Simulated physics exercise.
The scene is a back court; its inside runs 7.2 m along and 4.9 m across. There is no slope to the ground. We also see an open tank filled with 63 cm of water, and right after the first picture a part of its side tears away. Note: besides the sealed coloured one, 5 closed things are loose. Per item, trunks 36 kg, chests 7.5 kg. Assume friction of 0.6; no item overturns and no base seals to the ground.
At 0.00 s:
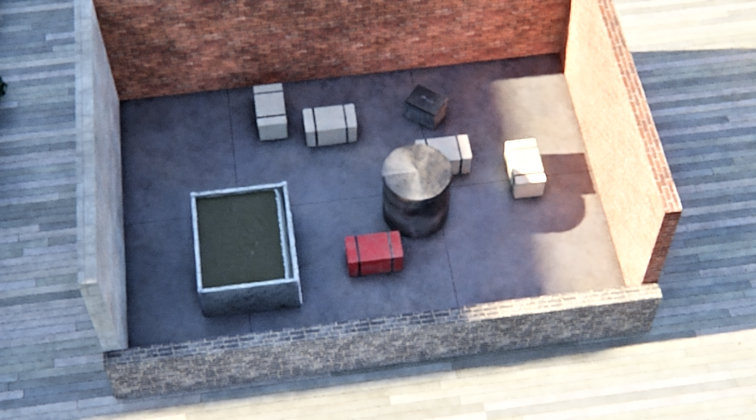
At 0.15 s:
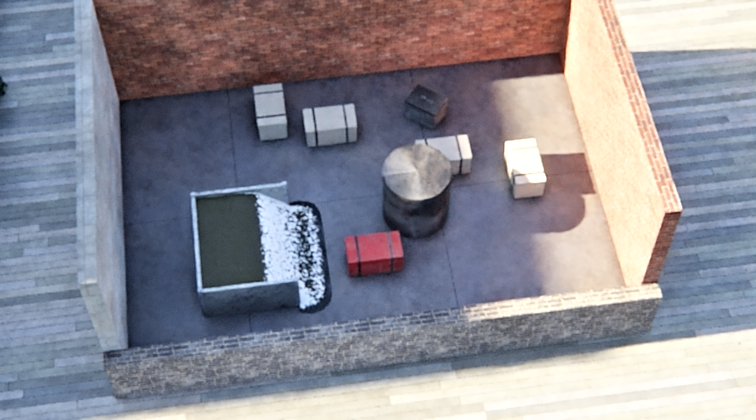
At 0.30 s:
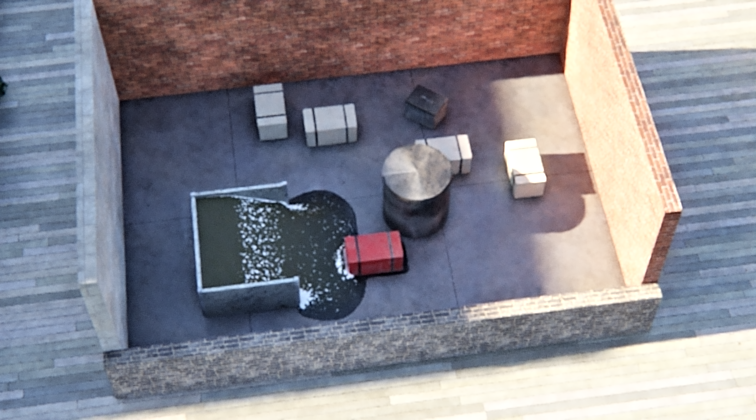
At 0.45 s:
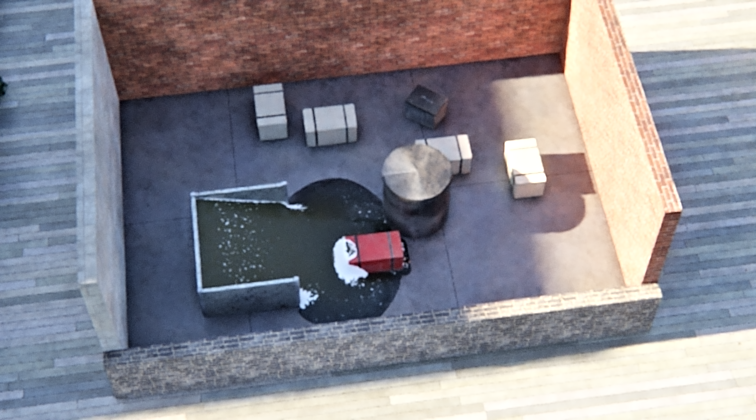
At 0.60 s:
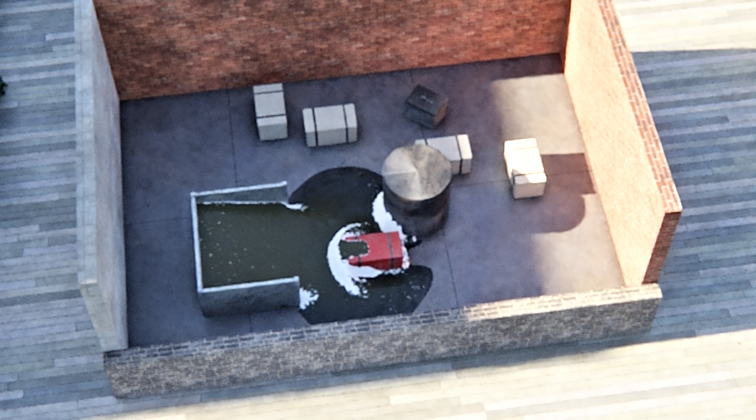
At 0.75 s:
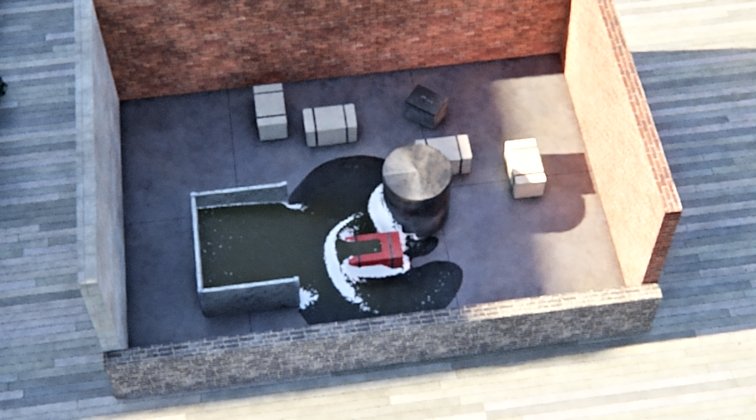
The footage shows water pouring from the open right side of a tank in a walled court, spreading across the floor, washing against a red trunk and flowing around it and a nearby cylinder, while the scattered boxes stay put.
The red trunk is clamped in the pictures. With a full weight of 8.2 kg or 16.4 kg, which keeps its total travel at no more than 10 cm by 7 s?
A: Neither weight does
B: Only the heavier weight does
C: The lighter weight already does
A.
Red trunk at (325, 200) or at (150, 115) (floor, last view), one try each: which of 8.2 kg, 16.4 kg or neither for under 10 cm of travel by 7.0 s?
First spot: No mass works; second spot: Light mass works.
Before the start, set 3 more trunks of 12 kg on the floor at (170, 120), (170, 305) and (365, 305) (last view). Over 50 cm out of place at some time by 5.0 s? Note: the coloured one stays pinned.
Results, in sequence: Not exceeded / not exceeded / exceeded.
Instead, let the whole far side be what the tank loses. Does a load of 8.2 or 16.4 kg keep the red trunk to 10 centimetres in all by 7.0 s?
Answer: The big one only.
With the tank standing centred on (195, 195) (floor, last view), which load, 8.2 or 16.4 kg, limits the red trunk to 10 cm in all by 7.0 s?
Then, in short, nothing offered works.
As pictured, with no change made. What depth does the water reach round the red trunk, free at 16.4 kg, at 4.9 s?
Roughly 14 cm.
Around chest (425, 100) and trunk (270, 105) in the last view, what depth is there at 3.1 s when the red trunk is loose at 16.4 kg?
Roughly 5 and 0 cm.
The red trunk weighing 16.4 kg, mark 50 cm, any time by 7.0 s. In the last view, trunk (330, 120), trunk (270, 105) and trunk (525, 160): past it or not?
Order as listed: Below threshold / below threshold / below threshold.
After 1.4 s the red trunk would be 227 cm from its start with 8.2 kg and 168 cm from its start with 16.4 kg; 7 cm of water round it then.
After 3.1 s the red trunk would be 305 cm from its start with 8.2 kg and 326 cm from its start with 16.4 kg; 17 cm of water round it then.
After 4.9 s the red trunk would be 396 cm from its start with 8.2 kg and 404 cm from its start with 16.4 kg; 14 cm of water round it then.
After 7.0 s the red trunk would be 387 cm from its start with 8.2 kg and 238 cm from its start with 16.4 kg; 9 cm of water round it then.
